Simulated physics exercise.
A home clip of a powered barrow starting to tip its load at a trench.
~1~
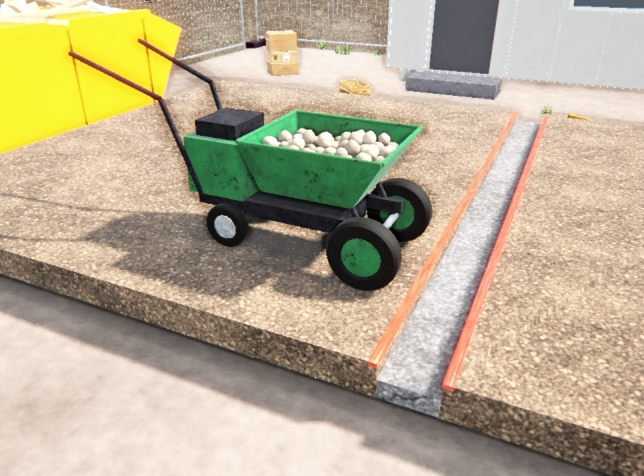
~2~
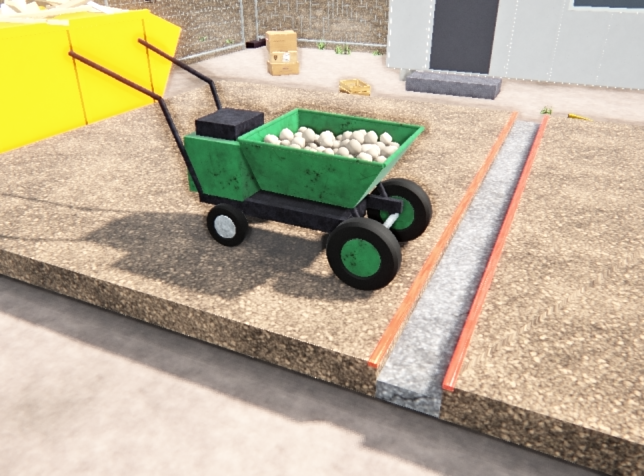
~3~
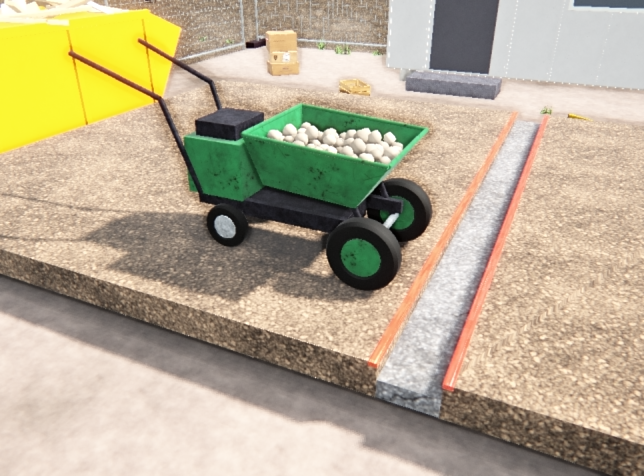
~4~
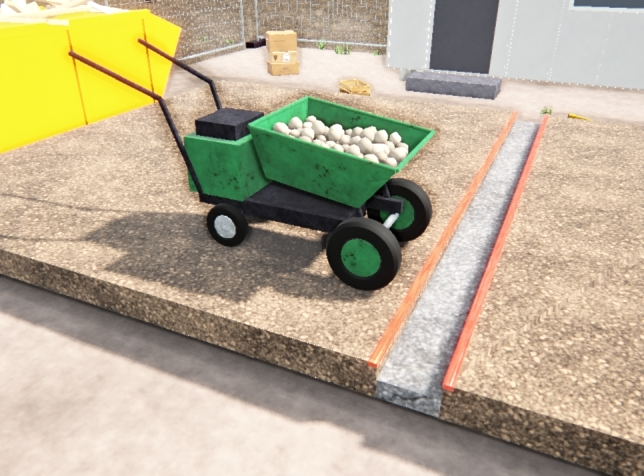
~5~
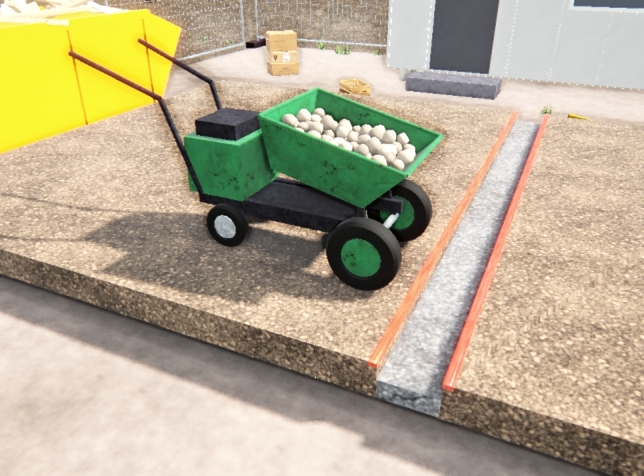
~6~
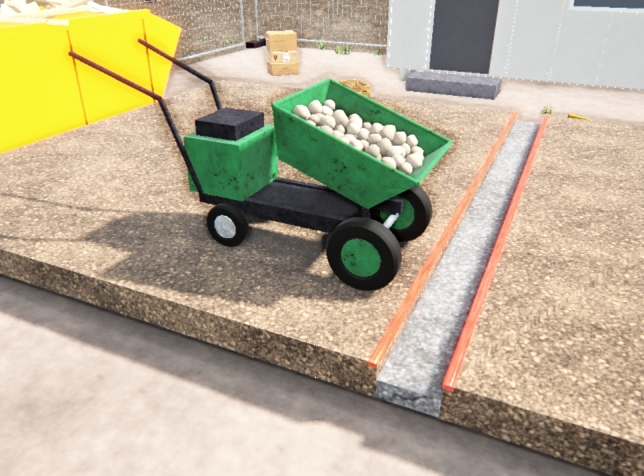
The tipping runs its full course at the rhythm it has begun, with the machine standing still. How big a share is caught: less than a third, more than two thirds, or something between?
Between the edges lies less than a third of the load.
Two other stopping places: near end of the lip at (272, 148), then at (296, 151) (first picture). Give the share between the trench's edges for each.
The first gives 50 %, the second 60 %.
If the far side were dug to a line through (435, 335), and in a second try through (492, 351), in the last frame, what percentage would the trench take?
The first gives 0 %, the second 40 %.
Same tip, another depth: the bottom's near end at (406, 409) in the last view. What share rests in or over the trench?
Near 20 %.
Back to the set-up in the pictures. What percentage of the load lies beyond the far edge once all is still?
Some 85 per cent.
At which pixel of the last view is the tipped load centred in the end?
Roughly at (533, 294).
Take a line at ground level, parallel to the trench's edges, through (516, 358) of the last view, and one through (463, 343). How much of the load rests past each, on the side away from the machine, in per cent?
First some 50, then 80 per cent.
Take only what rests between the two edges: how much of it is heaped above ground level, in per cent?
About 20 per cent.
Soon after the last picture, skip tipped steeply; all in the skip.
A little later, skip tipped right over; about two thirds in the skip; a stray few in or heaped over the trench; about a quarter beyond it; a small part falling.
Later still, skip tipped right over; a small part in the skip; a stray few in or heaped over the trench; most beyond it.
By the end, skip tipped right over; a small part in or heaped over the trench; most beyond it.
